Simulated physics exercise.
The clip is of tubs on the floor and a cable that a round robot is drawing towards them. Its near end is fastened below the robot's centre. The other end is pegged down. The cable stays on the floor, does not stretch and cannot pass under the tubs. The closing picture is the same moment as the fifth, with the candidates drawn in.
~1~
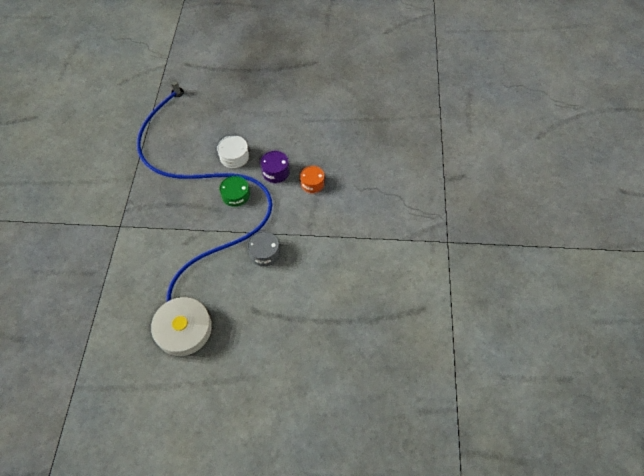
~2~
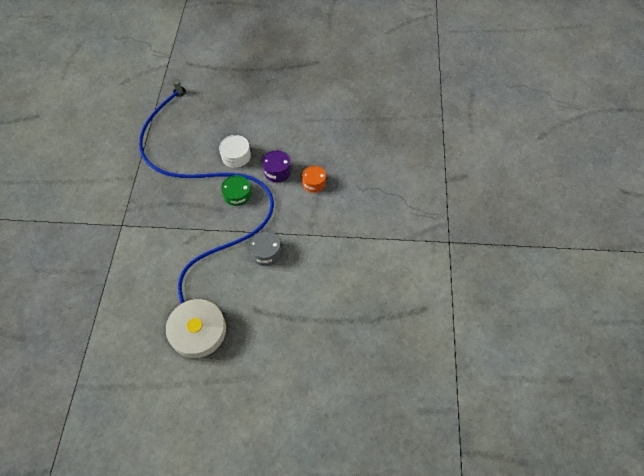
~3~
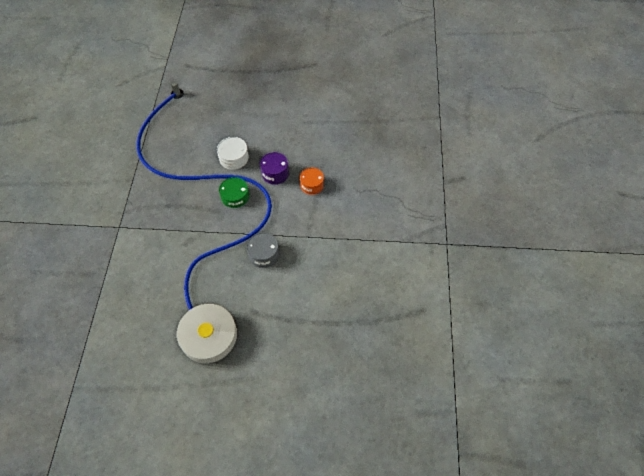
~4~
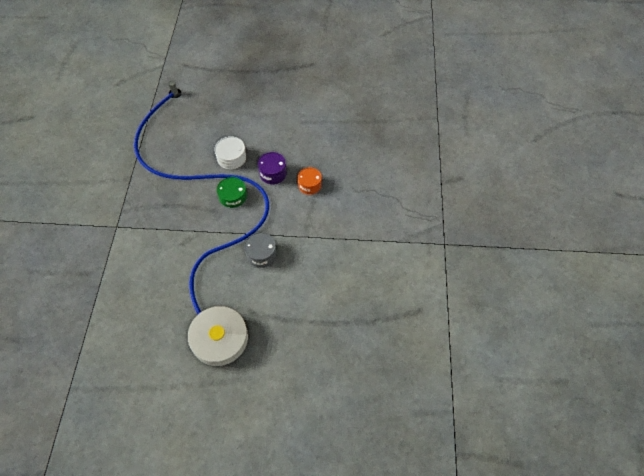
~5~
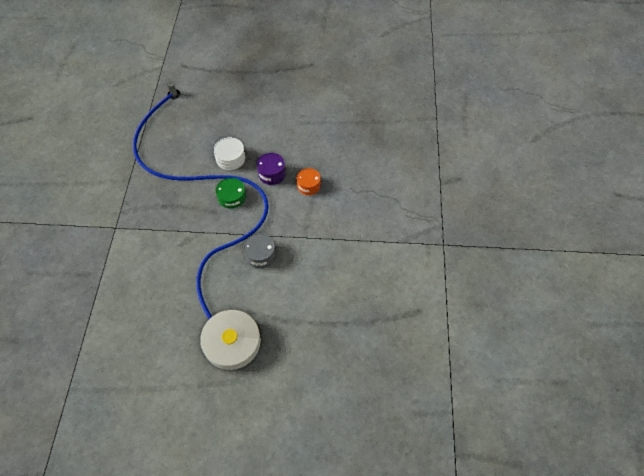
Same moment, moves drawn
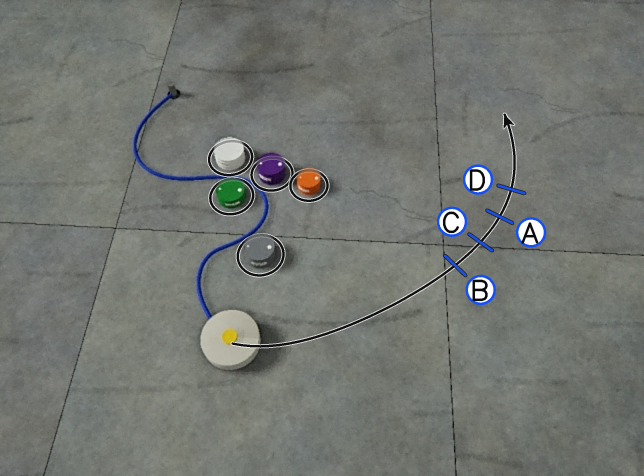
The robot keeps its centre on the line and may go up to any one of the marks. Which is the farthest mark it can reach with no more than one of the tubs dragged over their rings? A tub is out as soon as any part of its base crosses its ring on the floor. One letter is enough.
D is the last stop within the limit.
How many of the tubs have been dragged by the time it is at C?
By then, one.
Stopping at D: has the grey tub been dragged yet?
By then, yes.
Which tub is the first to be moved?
Grey.
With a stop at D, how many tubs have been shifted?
One.
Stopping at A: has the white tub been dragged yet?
No.
On the marked copy, A at (500, 217); B at (455, 265); C at (480, 242); D at (511, 189); the route from (233, 344) via (455, 265) to (505, 114).
Following D. Soon after the start, robot (362, 316).
Later, robot (465, 255); grey tub (264, 248).
In the end, robot (514, 184); grey tub (300, 205); one over the rings.
As for the rest, A is within the limit but short; B is within the limit but short; C is within the limit but short.
